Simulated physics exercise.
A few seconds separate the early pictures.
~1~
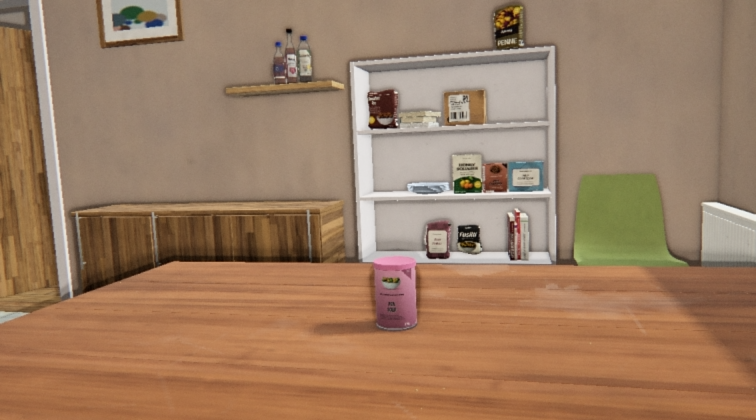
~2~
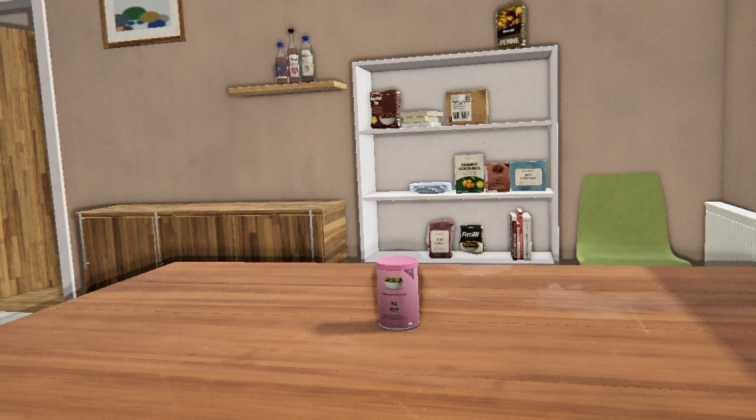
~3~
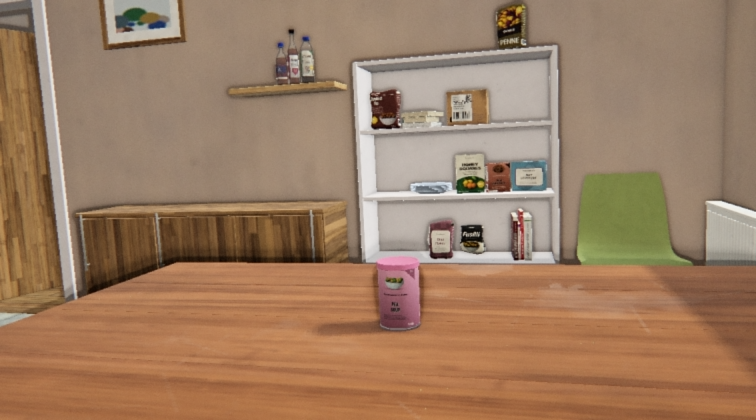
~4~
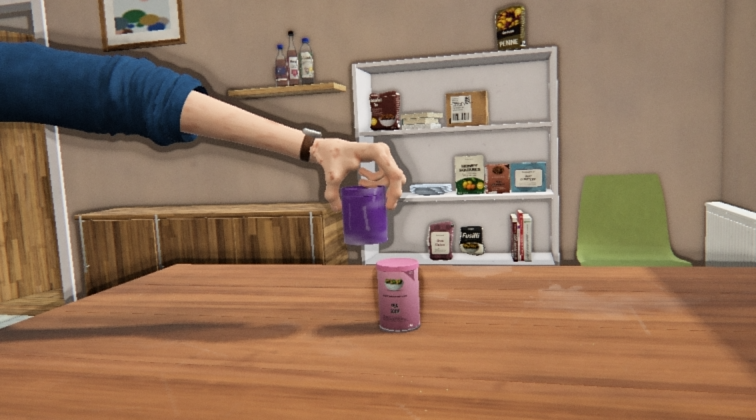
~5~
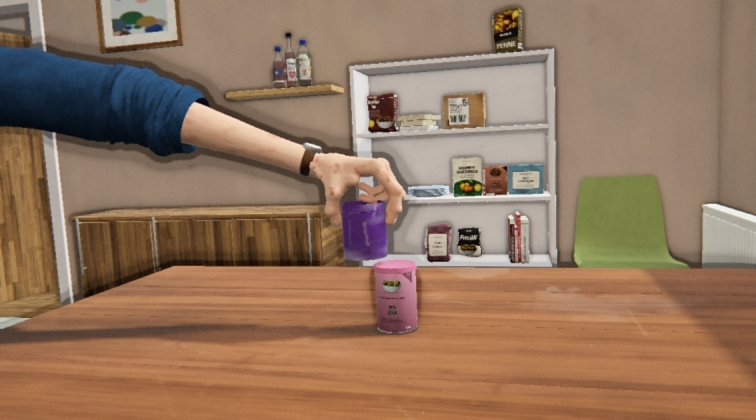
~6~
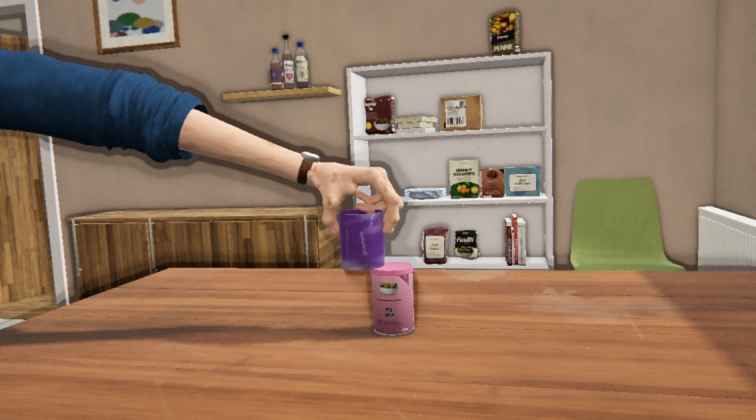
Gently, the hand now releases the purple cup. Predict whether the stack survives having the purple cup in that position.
Prediction: It collapses.
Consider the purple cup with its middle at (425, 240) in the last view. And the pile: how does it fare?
Afterwards the pile tumbles over.
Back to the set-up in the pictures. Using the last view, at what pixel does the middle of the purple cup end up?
The object finishes somewhere near (333, 307).
Then, 0.30 s after the last picture, purple cup now fallen.
Then, 0.40 s after the last picture, things are still on the move.
At rest, fallen, purple cup; pink tin in place. Seen from the same camera at the end, purple cup near (333, 307). The pile comes apart.
